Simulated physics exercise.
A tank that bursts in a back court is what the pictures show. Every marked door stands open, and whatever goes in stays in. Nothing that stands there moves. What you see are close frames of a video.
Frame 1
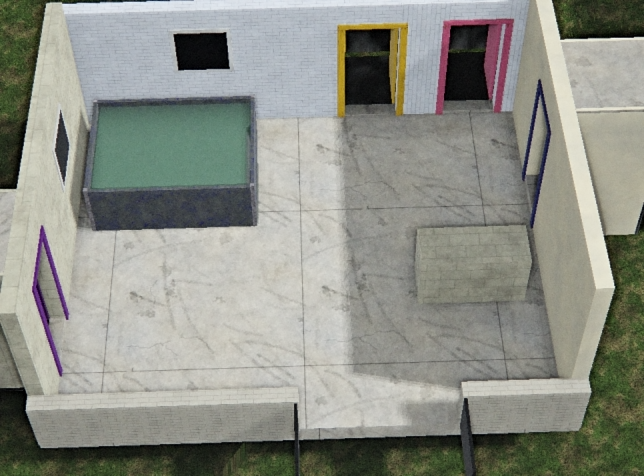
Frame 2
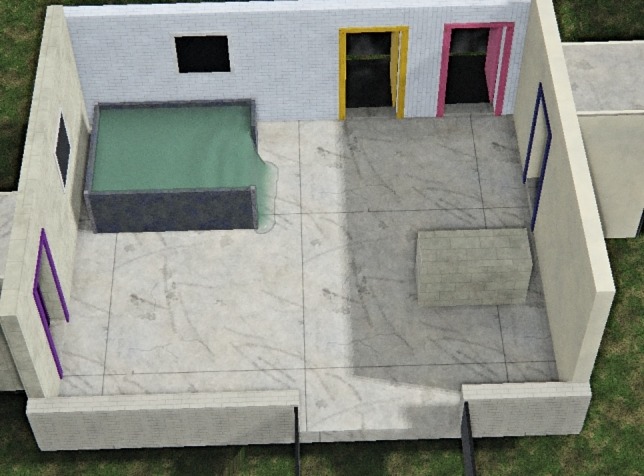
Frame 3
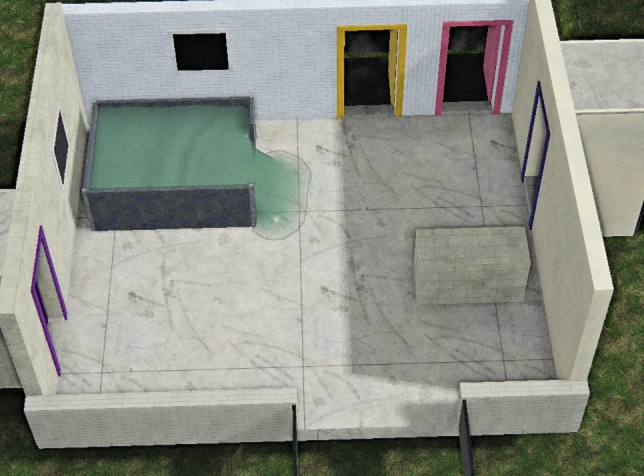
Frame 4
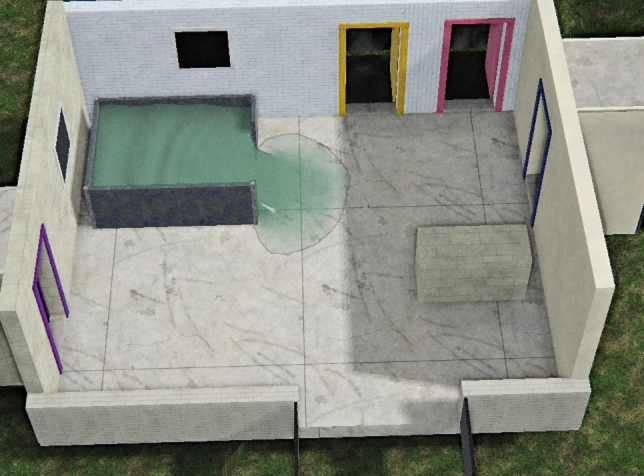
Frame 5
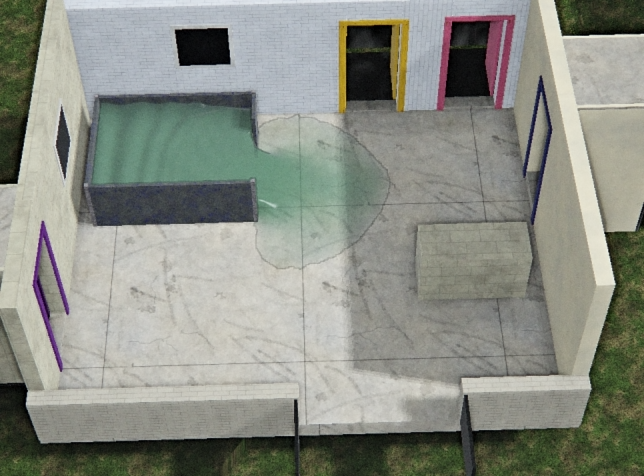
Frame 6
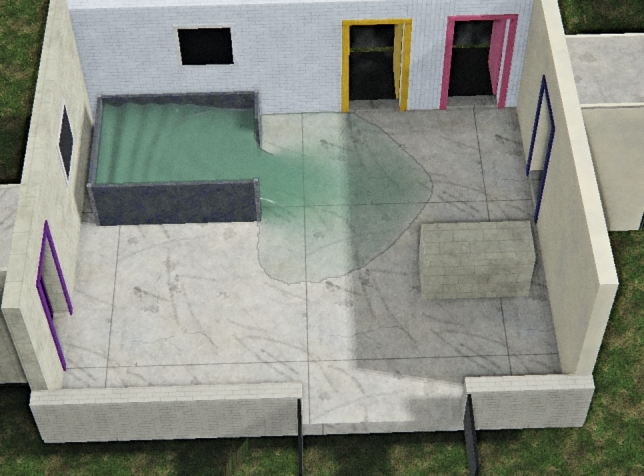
Green water pouring through a gap in the right side of an open tank and spreading rightward across a walled court's pale floor.
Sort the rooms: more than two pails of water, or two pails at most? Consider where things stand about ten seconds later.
Blue door - more than two pails; pink door - more than two pails; yellow door - more than two pails; purple door - two pails at most.
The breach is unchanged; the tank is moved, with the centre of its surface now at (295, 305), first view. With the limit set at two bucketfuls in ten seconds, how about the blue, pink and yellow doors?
So the blue one comes in lower, while the pink one tops the limit and the yellow one tops the limit.
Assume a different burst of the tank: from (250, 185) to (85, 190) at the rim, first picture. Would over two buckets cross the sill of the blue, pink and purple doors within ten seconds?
The blue door remains within the limit, the pink door tops the limit and the purple door tops the limit.
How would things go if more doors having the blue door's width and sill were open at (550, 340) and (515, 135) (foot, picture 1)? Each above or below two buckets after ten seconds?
In turn, the first comes in lower and the second comes in higher.
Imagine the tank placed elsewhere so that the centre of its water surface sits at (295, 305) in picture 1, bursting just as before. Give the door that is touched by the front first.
That is the one in blue.
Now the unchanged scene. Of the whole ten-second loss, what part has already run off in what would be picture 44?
Around 60 % of the total, roughly.
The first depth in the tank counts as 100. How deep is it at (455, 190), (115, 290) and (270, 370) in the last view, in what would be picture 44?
The depth comes out near 18, 0 and 0 per cent.
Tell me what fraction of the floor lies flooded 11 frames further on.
Roughly 55 percent, I'd say.
A moment on, water covers 40 % of the floor; the blue door under two buckets in, the pink door wet at the sill, nothing in, the yellow door under two buckets in, the purple door not reached.
Next, water covers 55 % of the floor; the blue door over two buckets in, the pink door under two buckets in, the yellow door over two buckets in, the purple door not reached.
Then, water covers 55 % of the floor; the blue door far over two buckets in, the pink door far over two buckets in, the yellow door over two buckets in, the purple door not reached.
Later, water covers 60 % of the floor; the blue door far over two buckets in, the pink door far over two buckets in, the yellow door far over two buckets in, the purple door not reached.
In the end, water covers 85 % of the floor; the blue door far over two buckets in, the pink door far over two buckets in, the yellow door far over two buckets in, the purple door wet at the sill, nothing in.
